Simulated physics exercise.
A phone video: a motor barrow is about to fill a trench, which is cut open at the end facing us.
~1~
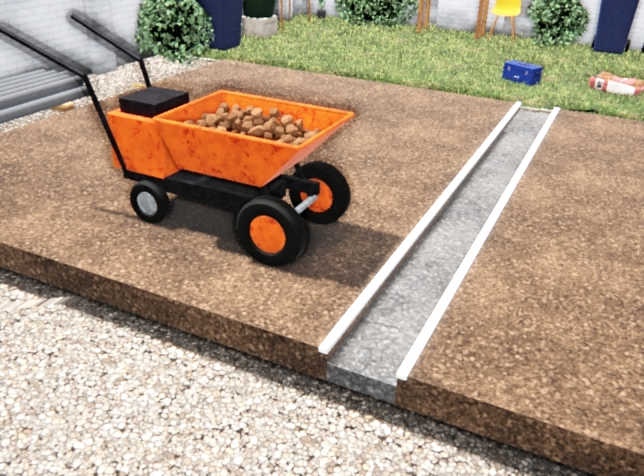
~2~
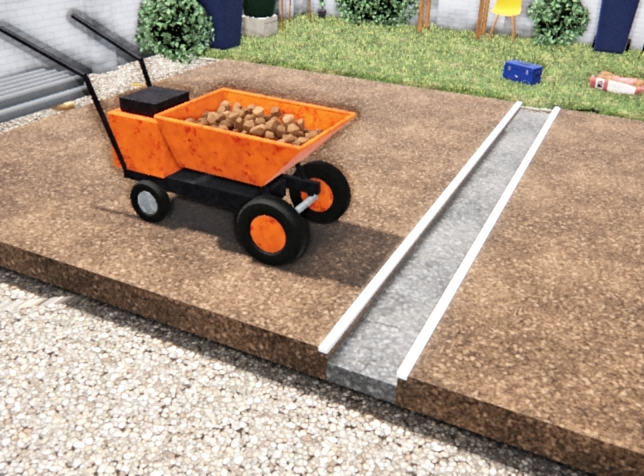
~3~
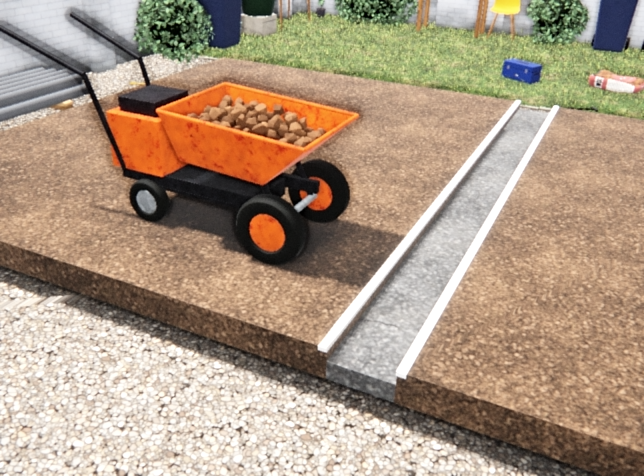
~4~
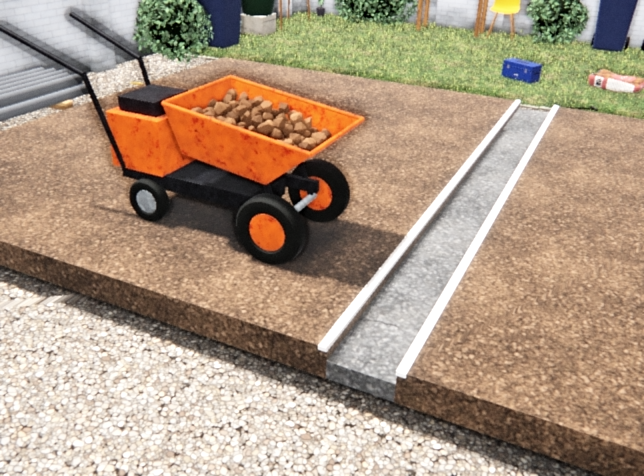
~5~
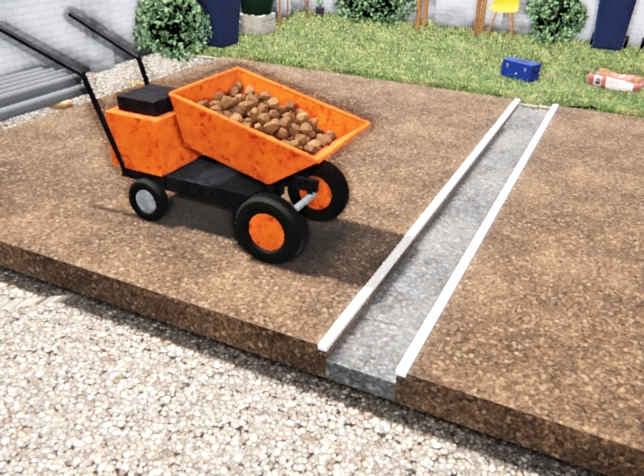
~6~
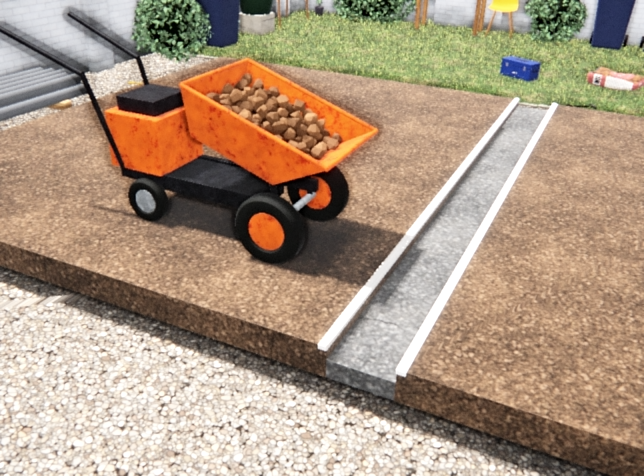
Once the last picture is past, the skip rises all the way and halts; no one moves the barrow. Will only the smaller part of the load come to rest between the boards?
The trench is going to take the majority of it.
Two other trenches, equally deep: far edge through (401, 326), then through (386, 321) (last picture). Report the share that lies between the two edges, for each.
In order: Some 50 per cent, then some 30 per cent.
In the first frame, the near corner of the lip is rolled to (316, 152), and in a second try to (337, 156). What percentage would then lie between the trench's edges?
70 and 40 percent, in that order.
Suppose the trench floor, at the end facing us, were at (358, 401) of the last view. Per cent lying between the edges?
It works out to some 100 percent.
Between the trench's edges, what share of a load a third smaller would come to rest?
80 in a hundred, roughly.
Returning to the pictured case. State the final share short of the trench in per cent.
Around 5 per cent.
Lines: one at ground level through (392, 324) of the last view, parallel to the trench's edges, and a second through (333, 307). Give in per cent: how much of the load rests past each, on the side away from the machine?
Close to 40 per cent, then close to 90 per cent.
Soon, skip tipped steeply; all in the skip.
A while on, skip tipped right over; about half in the skip; a small part short of the trench; about half in or heaped over the trench; a stray few falling.
Towards the end, skip tipped right over; a small part in the skip; a small part short of the trench; about two thirds in or heaped over the trench; a small part beyond it.
Finally, skip tipped right over; a small part in the skip; a small part short of the trench; about two thirds in or heaped over the trench; a small part beyond it.
